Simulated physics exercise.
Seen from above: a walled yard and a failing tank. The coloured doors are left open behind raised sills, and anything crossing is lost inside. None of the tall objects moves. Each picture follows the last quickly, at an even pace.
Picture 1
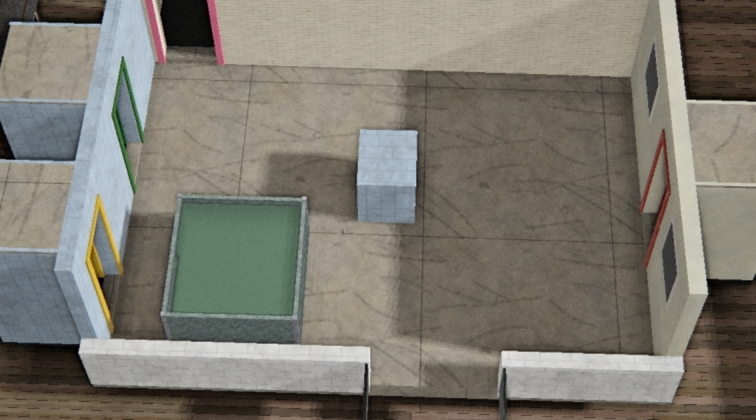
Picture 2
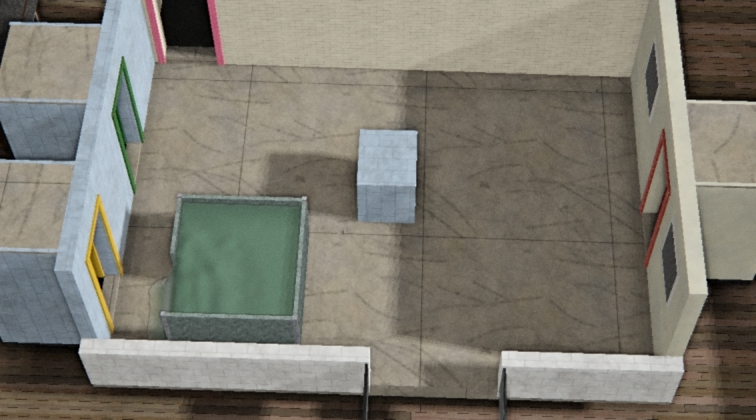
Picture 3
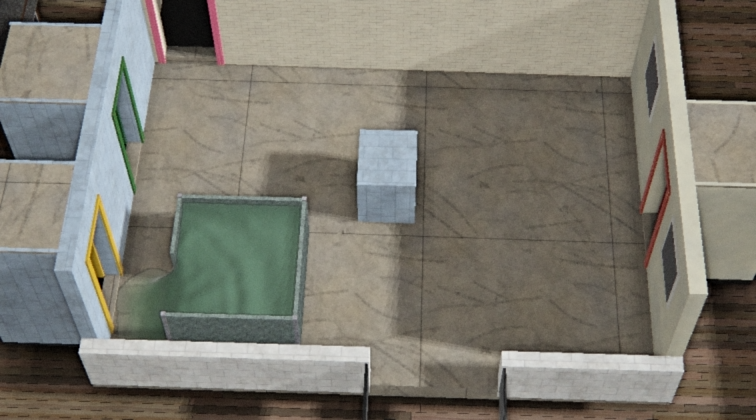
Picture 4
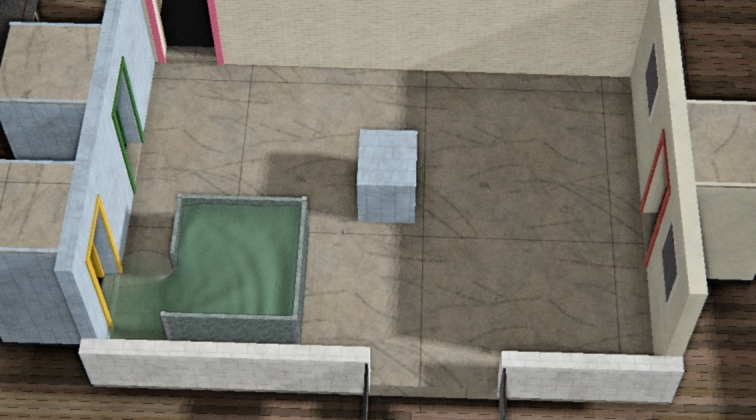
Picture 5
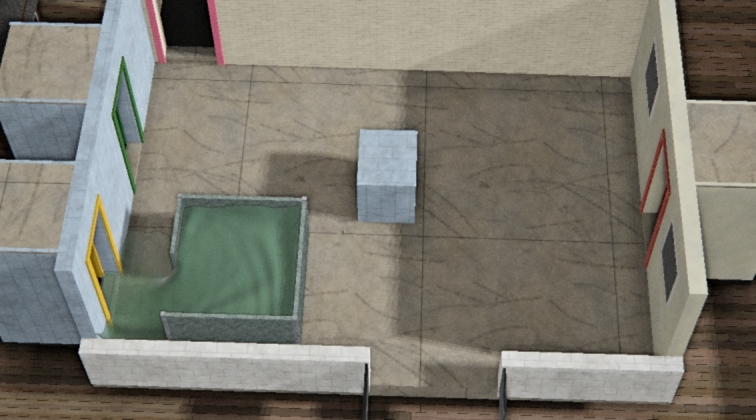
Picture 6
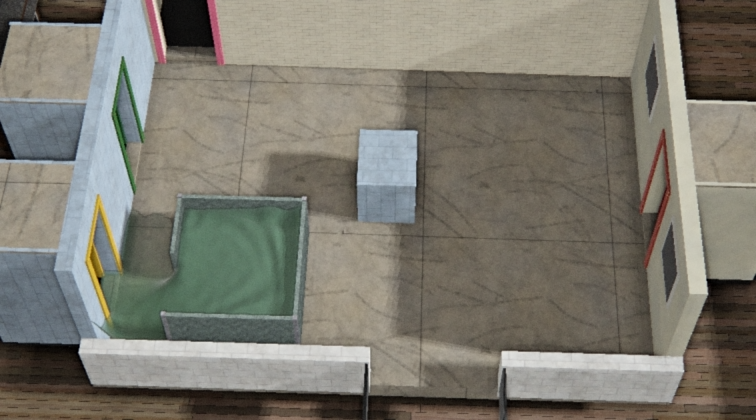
Green water burst out through a gap in the left side of the square tank, ran across the floor to the wall by the yellow doorway, then crept up along that wall.
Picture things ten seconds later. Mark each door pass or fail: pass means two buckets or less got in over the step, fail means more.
Yellow door - fail, green door - pass, pink door - pass, red door - pass.
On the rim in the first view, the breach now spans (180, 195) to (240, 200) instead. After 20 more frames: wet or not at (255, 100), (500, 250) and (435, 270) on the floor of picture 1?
Sequence: Wetted / spared / spared.
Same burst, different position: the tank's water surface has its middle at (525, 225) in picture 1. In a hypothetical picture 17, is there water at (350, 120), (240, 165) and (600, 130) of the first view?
Spot one is not touched, spot two is touched, spot three is not touched.
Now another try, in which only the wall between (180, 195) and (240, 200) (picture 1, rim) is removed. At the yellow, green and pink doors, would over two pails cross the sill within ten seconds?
The yellow one falls short, the green one exceeds the limit and the pink one exceeds the limit.
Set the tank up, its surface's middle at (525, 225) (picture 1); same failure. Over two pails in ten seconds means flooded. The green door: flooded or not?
Green: Overshoots.
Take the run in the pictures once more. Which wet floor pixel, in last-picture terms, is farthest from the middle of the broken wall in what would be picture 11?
By then the tip should be at about (147, 119).
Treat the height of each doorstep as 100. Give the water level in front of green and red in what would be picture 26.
I'd put it at close to 70 and 0 per cent.
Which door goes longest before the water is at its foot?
The one in red.
A moment on, water covers 10 % of the floor; the yellow door far over two buckets in, the green door wet at the sill, nothing in, the pink door not reached, the red door not reached.
Next, water covers 20 % of the floor; the yellow door far over two buckets in, the green door wet at the sill, nothing in, the pink door wet at the sill, nothing in, the red door not reached.
Then, water covers 40 % of the floor; the yellow door far over two buckets in, the green door wet at the sill, nothing in, the pink door wet at the sill, nothing in, the red door not reached.
Later, water covers 55 % of the floor; the yellow door far over two buckets in, the green door wet at the sill, nothing in, the pink door wet at the sill, nothing in, the red door wet at the sill, nothing in.
In the end, water covers 75 % of the floor; the yellow door far over two buckets in, the green door wet at the sill, nothing in, the pink door wet at the sill, nothing in, the red door under two buckets in.
